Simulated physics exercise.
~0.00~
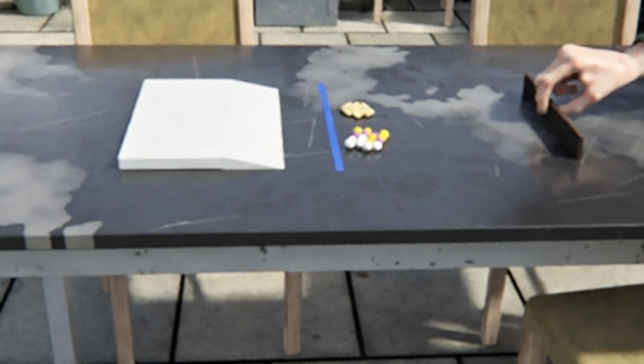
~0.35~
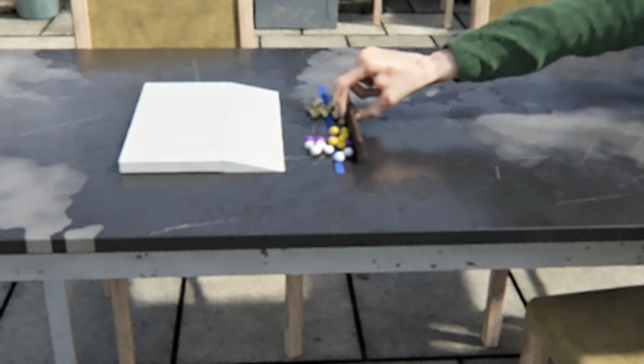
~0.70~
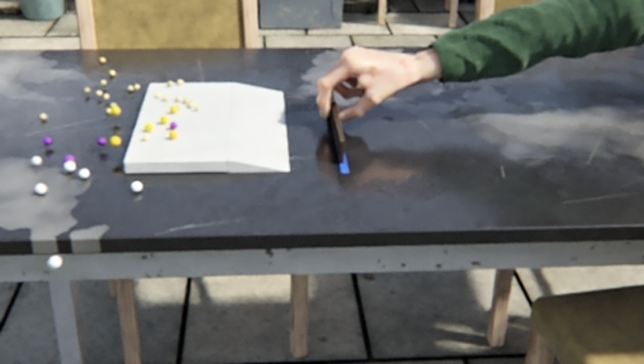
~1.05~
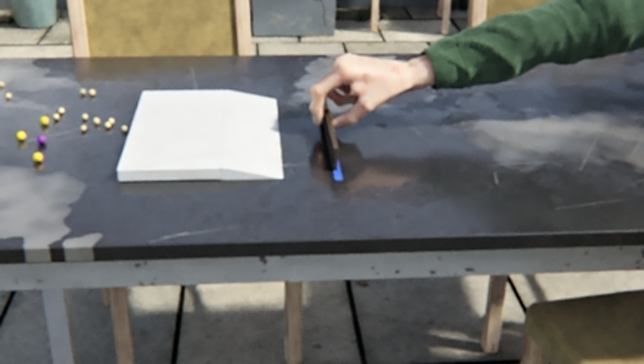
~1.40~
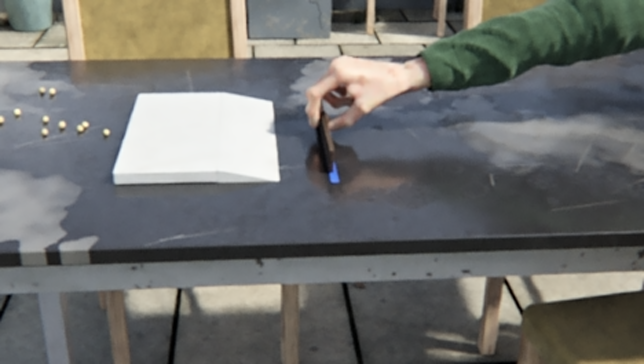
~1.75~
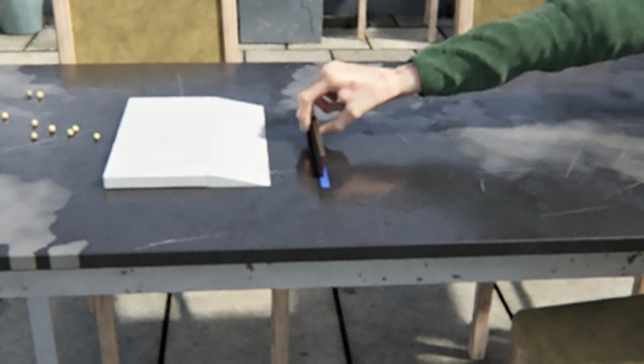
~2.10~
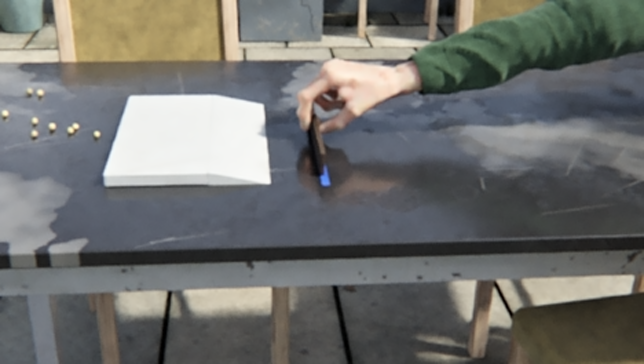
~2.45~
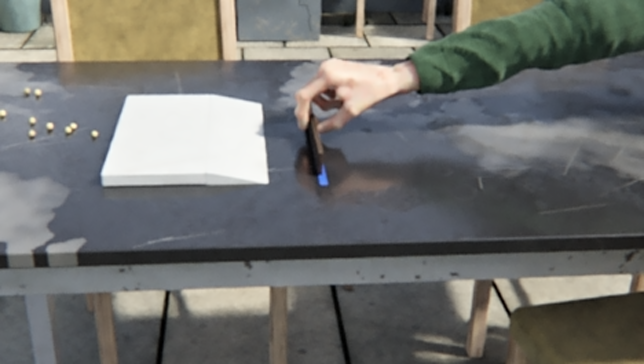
The footage shows a hand sweeping an upright dark strip leftward across a table, pushing two small batches of colourful beads toward a white slab and stopping at blue tape. The beads scatter over and past the slab, until only a few pale ones remain visible at left.
